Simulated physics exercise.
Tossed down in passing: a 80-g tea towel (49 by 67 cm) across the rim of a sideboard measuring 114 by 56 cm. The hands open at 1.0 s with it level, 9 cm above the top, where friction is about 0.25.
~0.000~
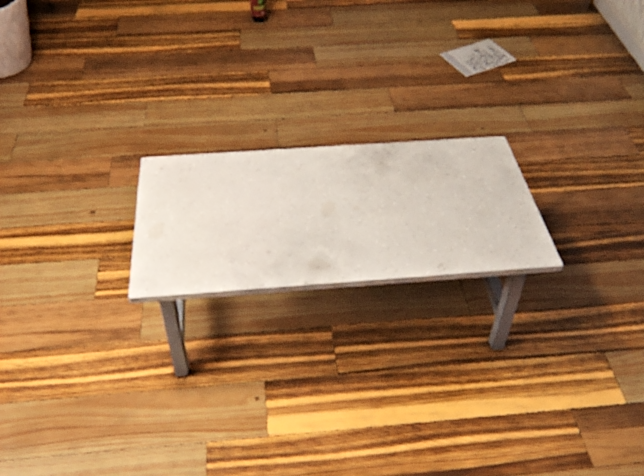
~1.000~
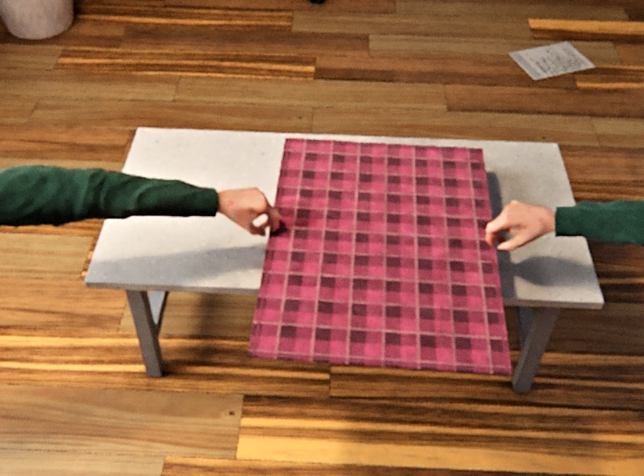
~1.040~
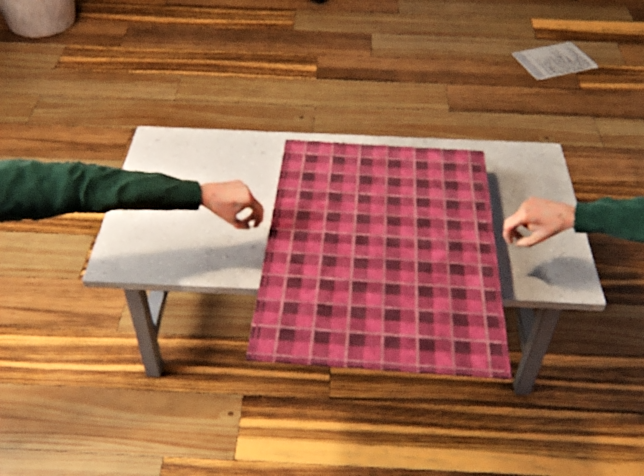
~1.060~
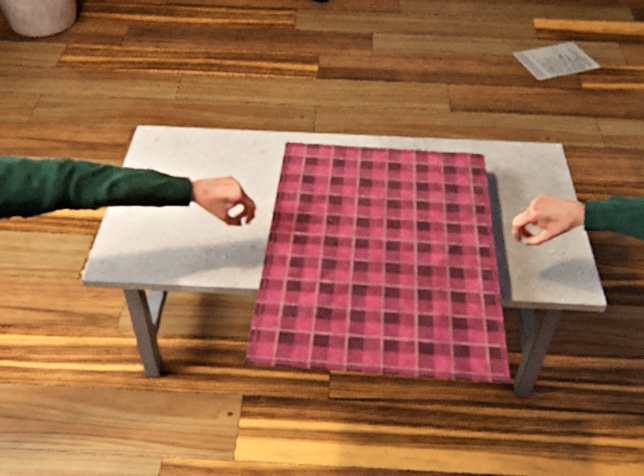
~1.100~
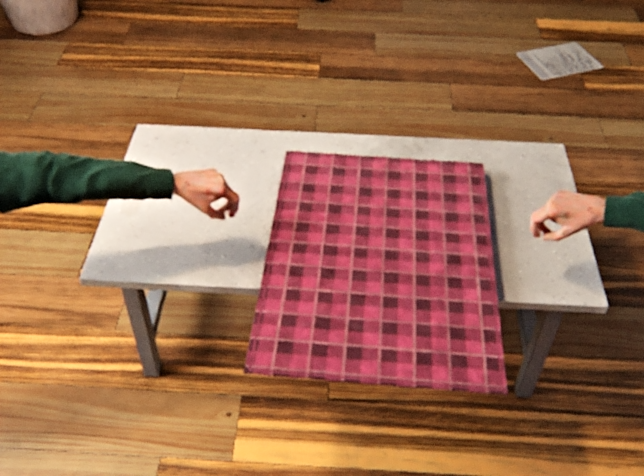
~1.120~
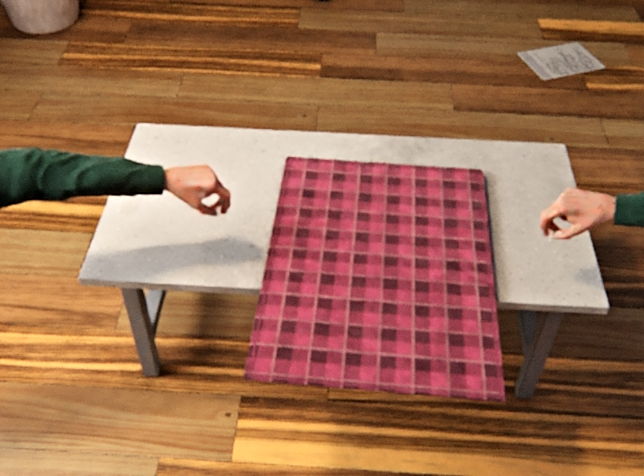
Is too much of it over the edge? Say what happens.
The tea towel drops off.
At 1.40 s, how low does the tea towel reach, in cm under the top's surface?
About 32 cm.
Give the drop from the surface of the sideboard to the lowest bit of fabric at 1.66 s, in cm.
About 40 cm.
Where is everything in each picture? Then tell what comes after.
The first picture shows the bare sideboard.
The second picture shows tea towel corners (248, 357) (285, 138) (482, 149) (512, 375).
The third picture shows tea towel corners (246, 360) (286, 140).
The fourth picture shows tea towel corners (245, 364) (286, 142).
The fifth picture shows tea towel corners (244, 374) (286, 151).
The sixth picture shows tea towel corners (244, 380) (287, 157) (482, 171) (505, 402).
By 1.4 s, 50 % of the tea towel is still over the top.
By 1.7 s, 40 % of the tea towel is still over the top.
By 1.9 s, 20 % of the tea towel is still over the top.
By 2.2 s, 0 % of the tea towel is still over the top.
By 4.4 s, 0 % of the tea towel is still over the top.
